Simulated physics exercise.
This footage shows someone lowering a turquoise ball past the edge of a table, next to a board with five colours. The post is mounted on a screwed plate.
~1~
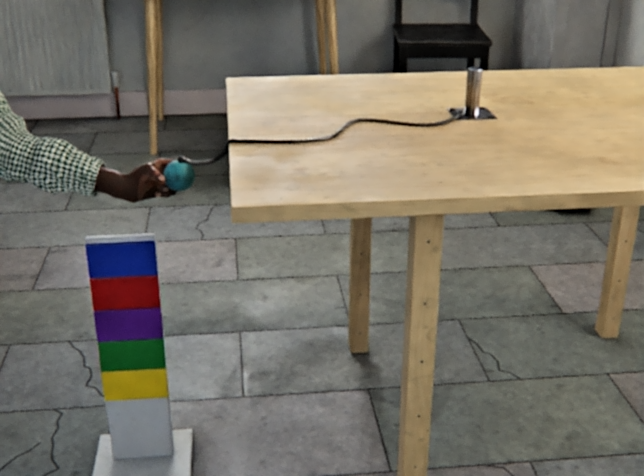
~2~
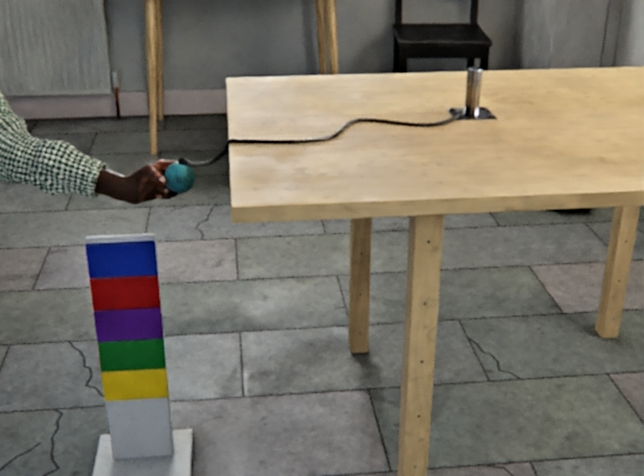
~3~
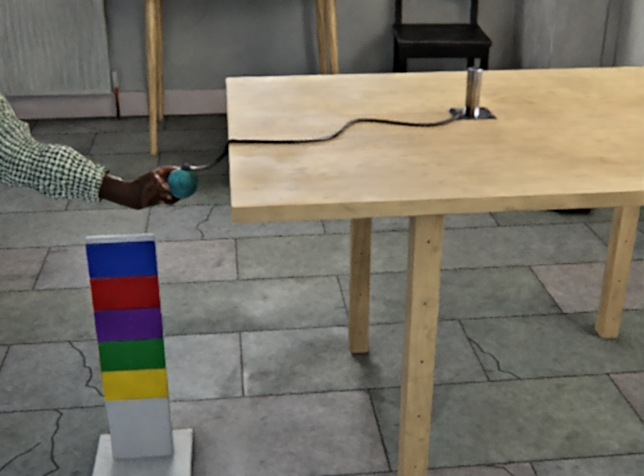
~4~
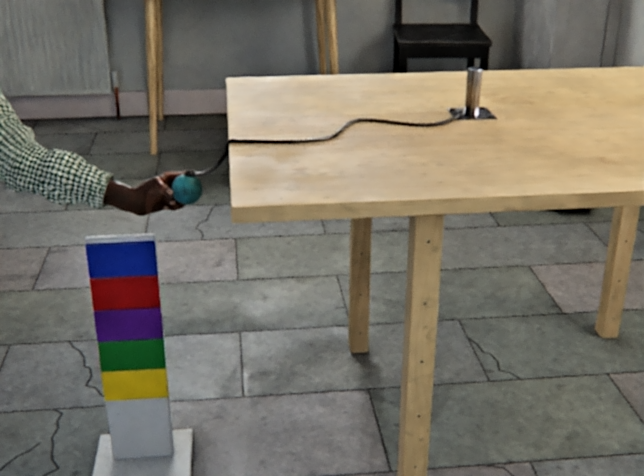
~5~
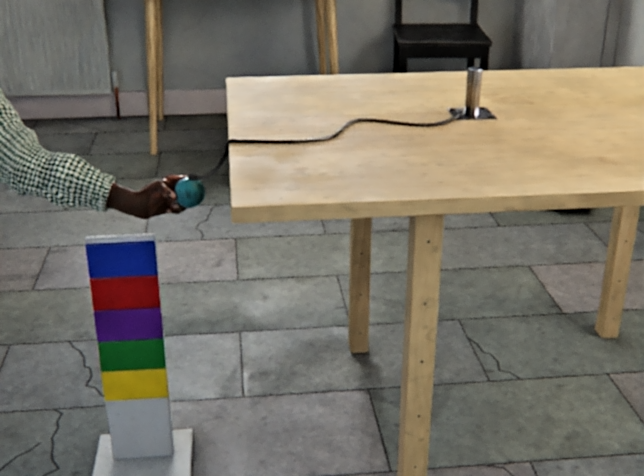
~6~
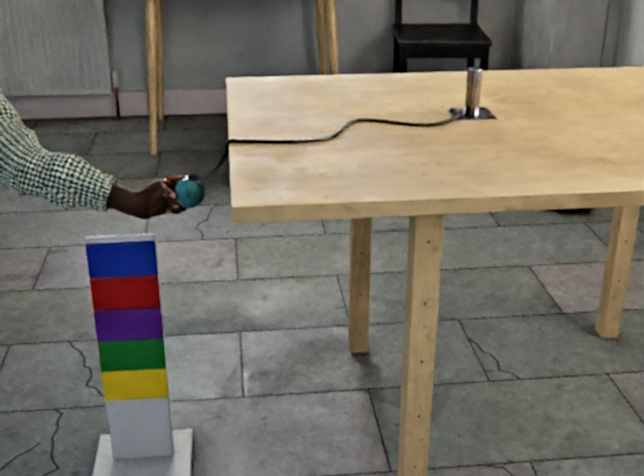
In a room with grey stone floor tiles, a hand holds a turquoise ball beside a wooden table, above a post banded blue, red, purple, green and yellow, with a dark lead lying across the tabletop. The hand shifts the ball slightly right and downward, then stays almost still.
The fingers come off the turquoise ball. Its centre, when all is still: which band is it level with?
It is level with the blue band.
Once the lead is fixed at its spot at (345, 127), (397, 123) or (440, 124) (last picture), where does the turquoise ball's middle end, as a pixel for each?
Try 1: (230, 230); try 2: (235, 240); try 3: (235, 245).
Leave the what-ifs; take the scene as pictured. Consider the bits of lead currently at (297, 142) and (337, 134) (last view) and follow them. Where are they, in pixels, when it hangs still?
Roughly at (249, 136), and the other roughly at (296, 131).
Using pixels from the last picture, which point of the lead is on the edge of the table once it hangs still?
About (271, 142).
Early on, ball near (231, 251); level with blue.
Midway, ball near (217, 251); level with blue.
Finally, ball near (237, 252); level with blue. At blue.
